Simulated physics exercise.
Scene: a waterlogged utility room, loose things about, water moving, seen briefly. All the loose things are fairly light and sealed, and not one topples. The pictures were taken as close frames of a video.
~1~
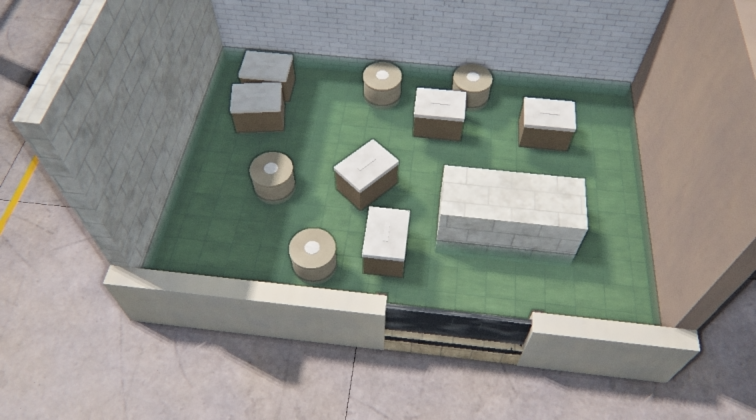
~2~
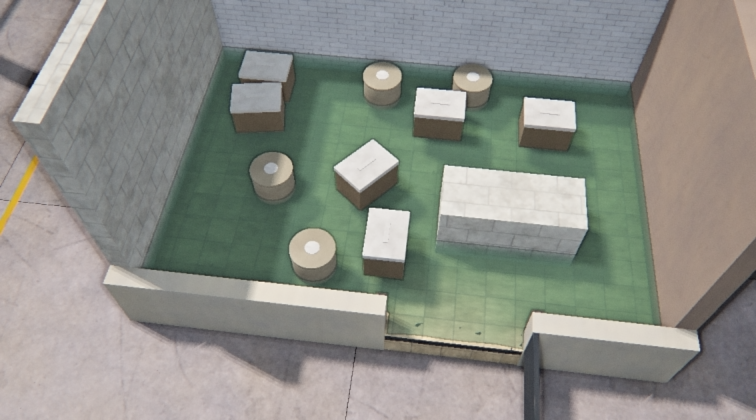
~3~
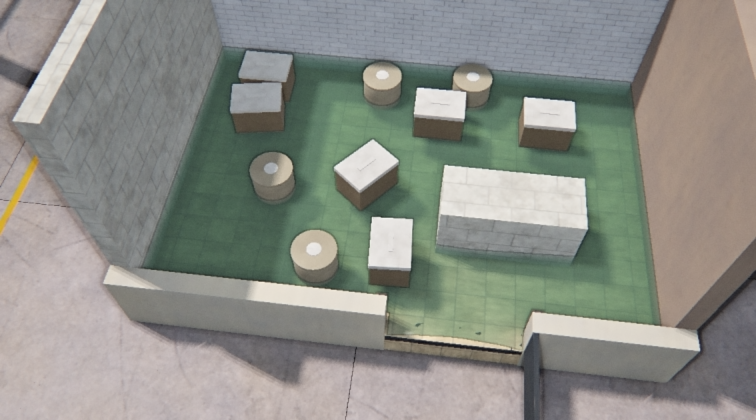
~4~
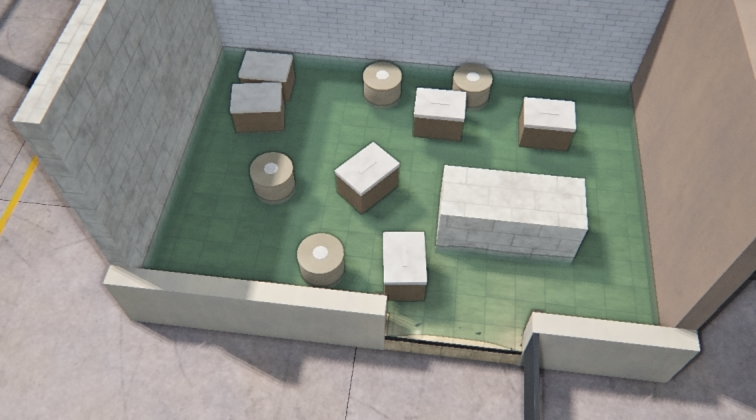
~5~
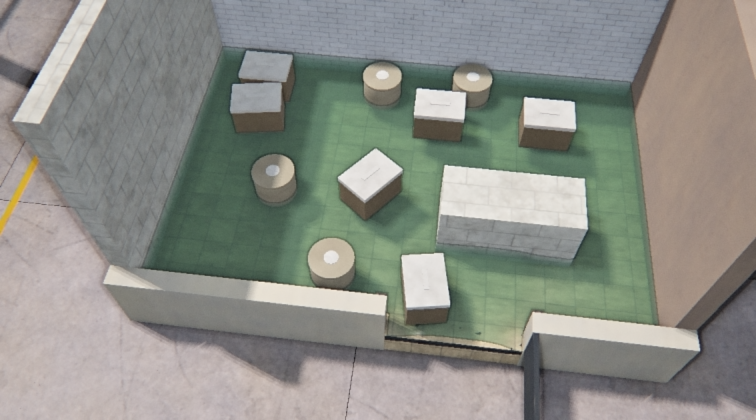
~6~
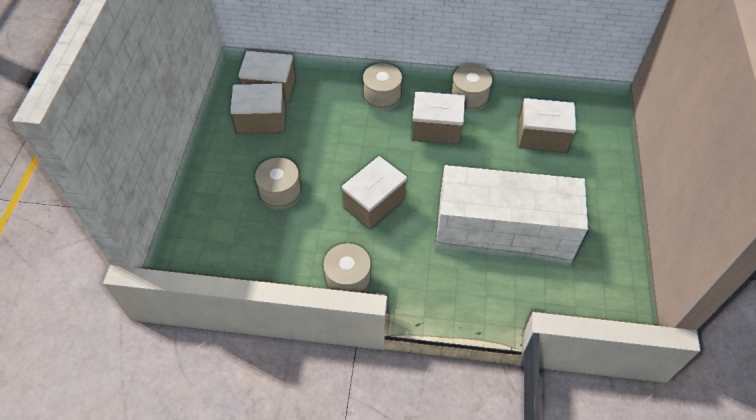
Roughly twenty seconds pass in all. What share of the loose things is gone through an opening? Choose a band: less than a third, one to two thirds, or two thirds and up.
One to two thirds.
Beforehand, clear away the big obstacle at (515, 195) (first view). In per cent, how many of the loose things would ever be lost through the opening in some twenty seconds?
Around 60 in a hundred.
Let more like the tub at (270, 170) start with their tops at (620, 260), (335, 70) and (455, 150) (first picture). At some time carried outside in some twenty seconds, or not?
The first leaves, the second does not leave, and the third leaves.
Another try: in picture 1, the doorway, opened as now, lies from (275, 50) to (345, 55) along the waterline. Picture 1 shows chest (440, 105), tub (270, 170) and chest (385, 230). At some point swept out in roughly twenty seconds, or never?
One by one as named: Gets away, gets away and doesn't escape.
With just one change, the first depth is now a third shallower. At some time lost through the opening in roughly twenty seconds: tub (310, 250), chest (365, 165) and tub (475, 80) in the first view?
Per object: Exited / exited / remained.
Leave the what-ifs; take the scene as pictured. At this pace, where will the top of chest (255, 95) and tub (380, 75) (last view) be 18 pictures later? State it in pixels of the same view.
Tops end up close to (271, 132) and (404, 105) respectively.
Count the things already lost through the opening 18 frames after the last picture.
My count is 3.
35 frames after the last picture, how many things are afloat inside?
5.
A moment on, 2 of 10 are out; 8 afloat.
Next, 3 of 10 are out; 7 afloat.
Later, 5 of 10 are out; 5 afloat.
In the end, 5 of 10 are out; 5 afloat.
